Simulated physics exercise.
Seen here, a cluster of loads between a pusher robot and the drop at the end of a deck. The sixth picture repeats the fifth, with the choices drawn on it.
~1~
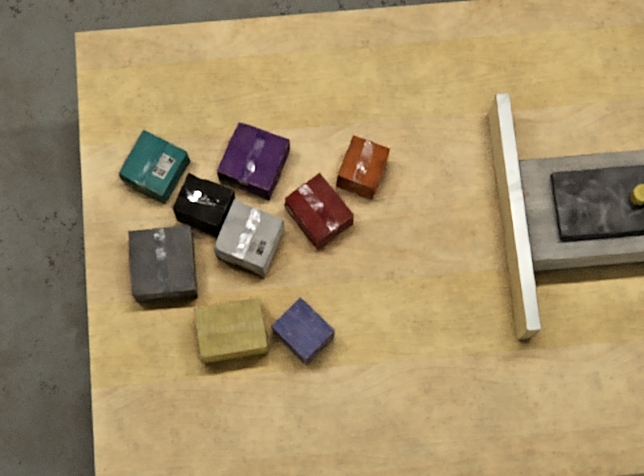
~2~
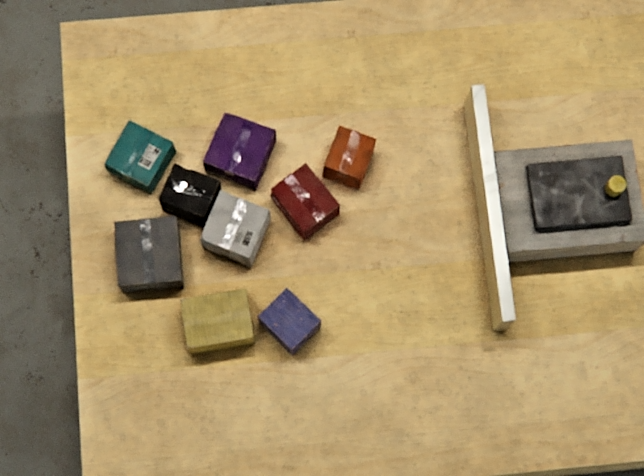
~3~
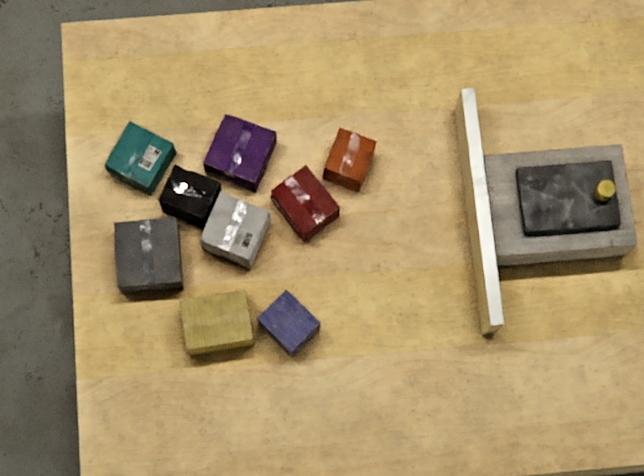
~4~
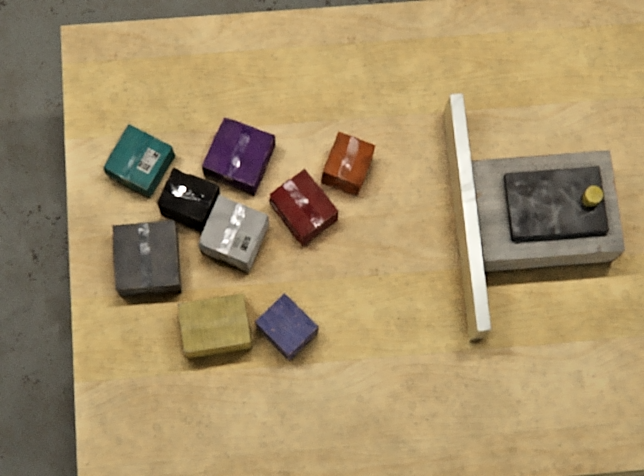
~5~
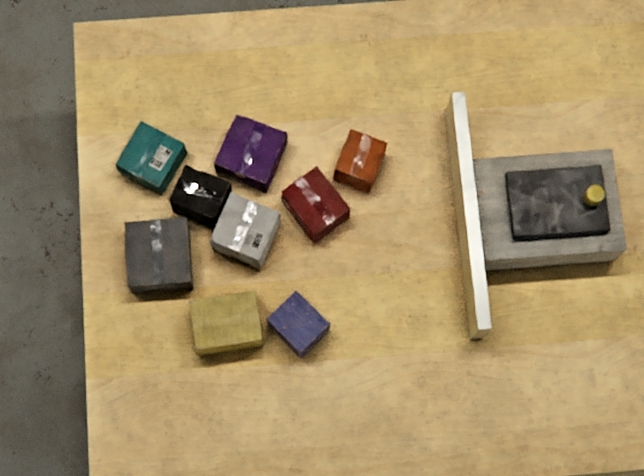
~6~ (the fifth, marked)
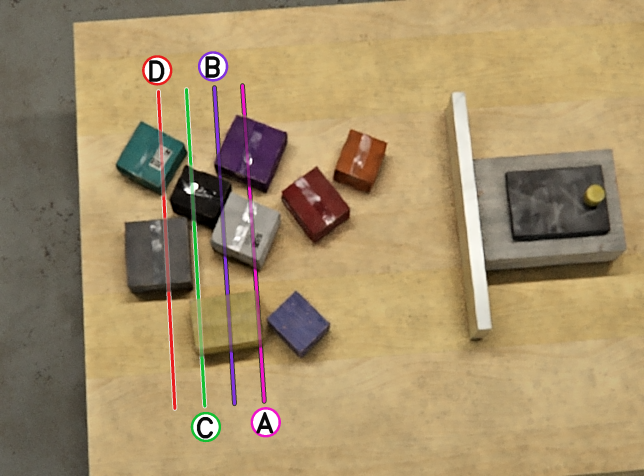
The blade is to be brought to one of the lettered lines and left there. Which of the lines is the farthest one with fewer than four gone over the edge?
D.
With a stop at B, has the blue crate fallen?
No.
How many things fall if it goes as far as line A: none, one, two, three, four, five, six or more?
By then, none.
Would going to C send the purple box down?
No.
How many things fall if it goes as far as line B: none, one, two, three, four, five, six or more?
By then, none.
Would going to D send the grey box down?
Yes.
On the copy, A at (253, 238); B at (224, 241); C at (195, 243); D at (166, 245).
On D. First, robot (441, 210); orange box (321, 165); red box (306, 210).
Then, robot (331, 218); turquoise parcel (114, 155); grey box (153, 257).
Finally, robot (247, 225); grey box over the edge; turquoise parcel over the edge; two fallen.
By contrast, A is within the limit but short; B is within the limit but short; C is within the limit but short.
